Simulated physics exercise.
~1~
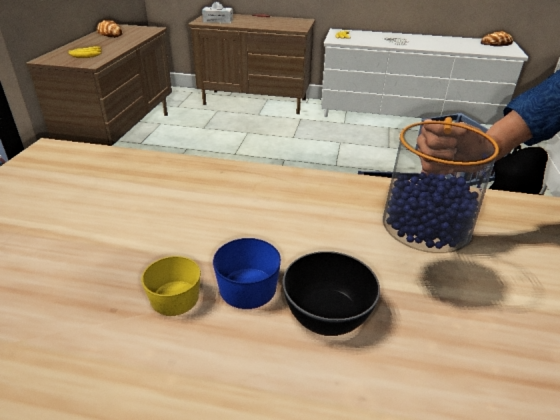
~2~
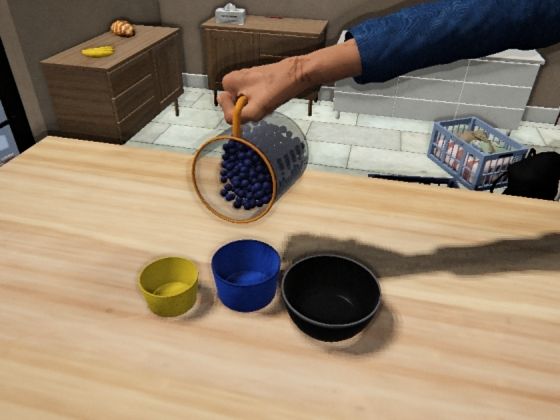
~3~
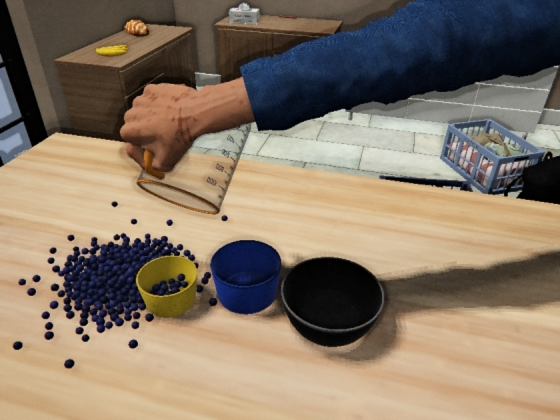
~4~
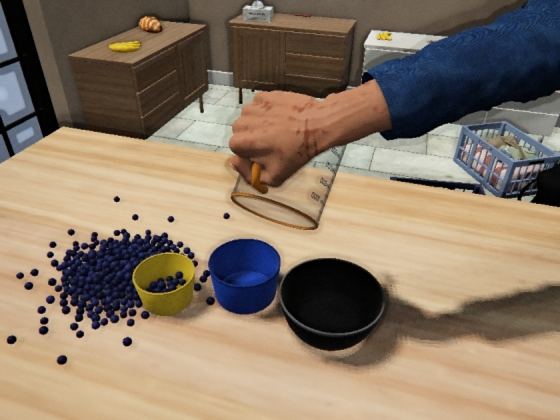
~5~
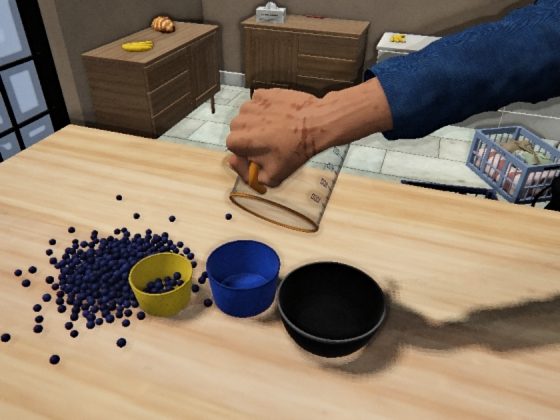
On a wooden table, a hand tips a jug of blueberries, spilling most beside the yellow dish.
